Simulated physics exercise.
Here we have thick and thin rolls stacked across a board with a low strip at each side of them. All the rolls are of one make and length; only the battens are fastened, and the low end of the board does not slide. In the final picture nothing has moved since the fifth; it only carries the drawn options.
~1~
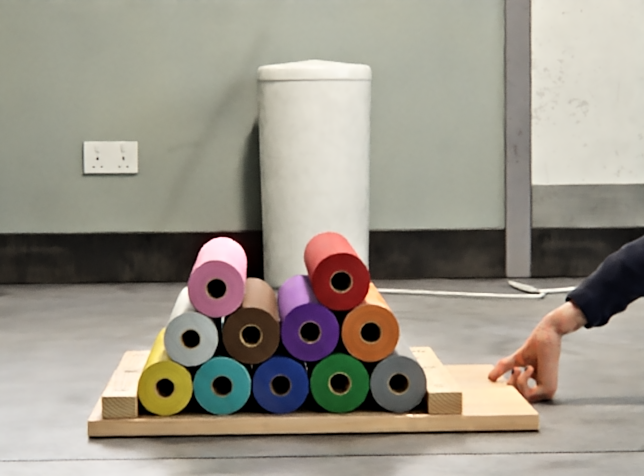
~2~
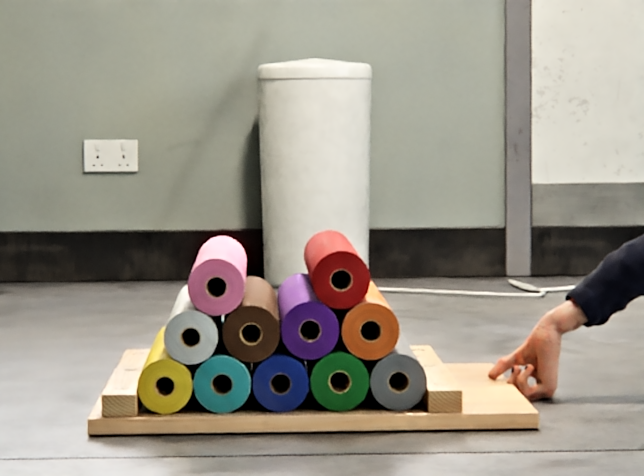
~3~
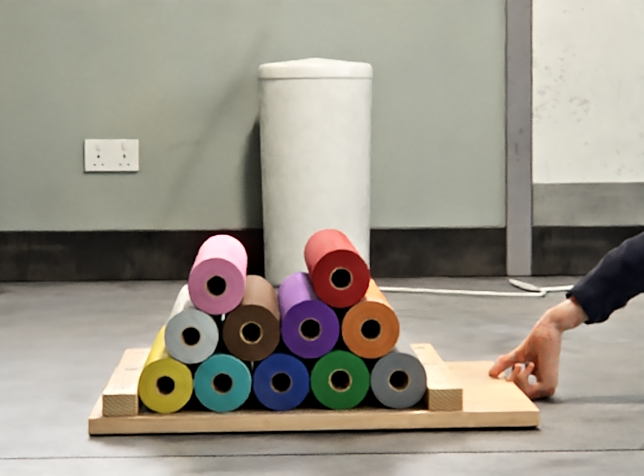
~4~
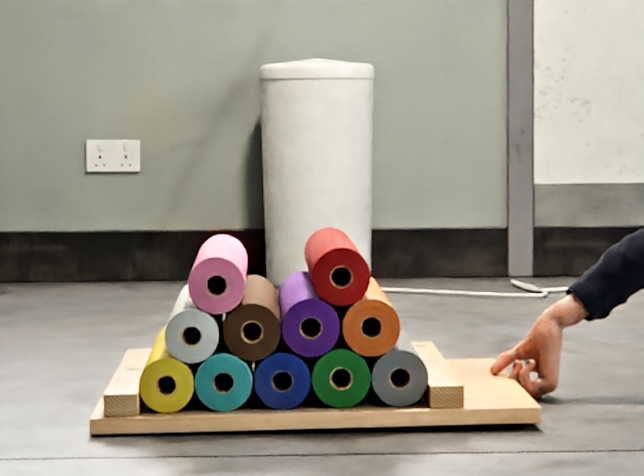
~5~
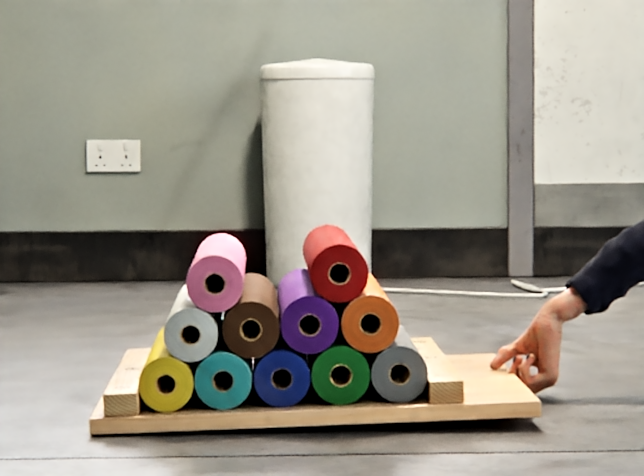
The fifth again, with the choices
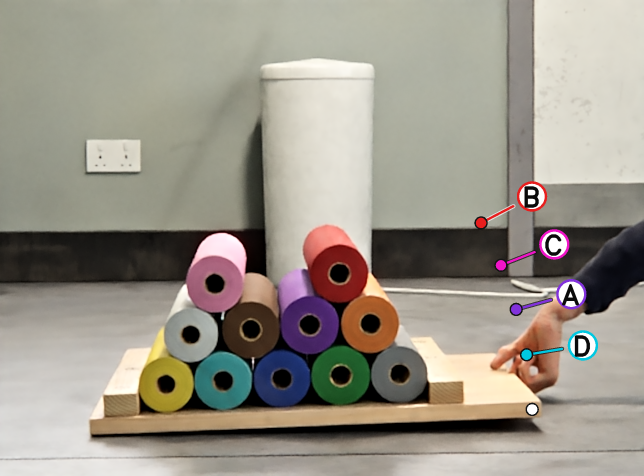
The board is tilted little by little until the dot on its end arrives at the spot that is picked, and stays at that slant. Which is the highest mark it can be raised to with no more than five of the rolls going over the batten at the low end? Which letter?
Stop at B.
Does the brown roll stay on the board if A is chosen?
Yes, with A.
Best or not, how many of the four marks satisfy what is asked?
The number is four.
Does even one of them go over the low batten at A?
No, at A.
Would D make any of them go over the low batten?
No, at D.
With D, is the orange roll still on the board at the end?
The orange roll: Yes.
On the marked copy, A at (516, 310); B at (481, 223); C at (501, 265); D at (527, 355); the white dot at (532, 410).
Following B. Soon after the start, board at 18°.
Later, board at 27°.
In the end, board at 27°, four over the low batten (brown, white, purple, pink).
As for the rest, A none over the low batten; C one over the low batten (pink); D none over the low batten.
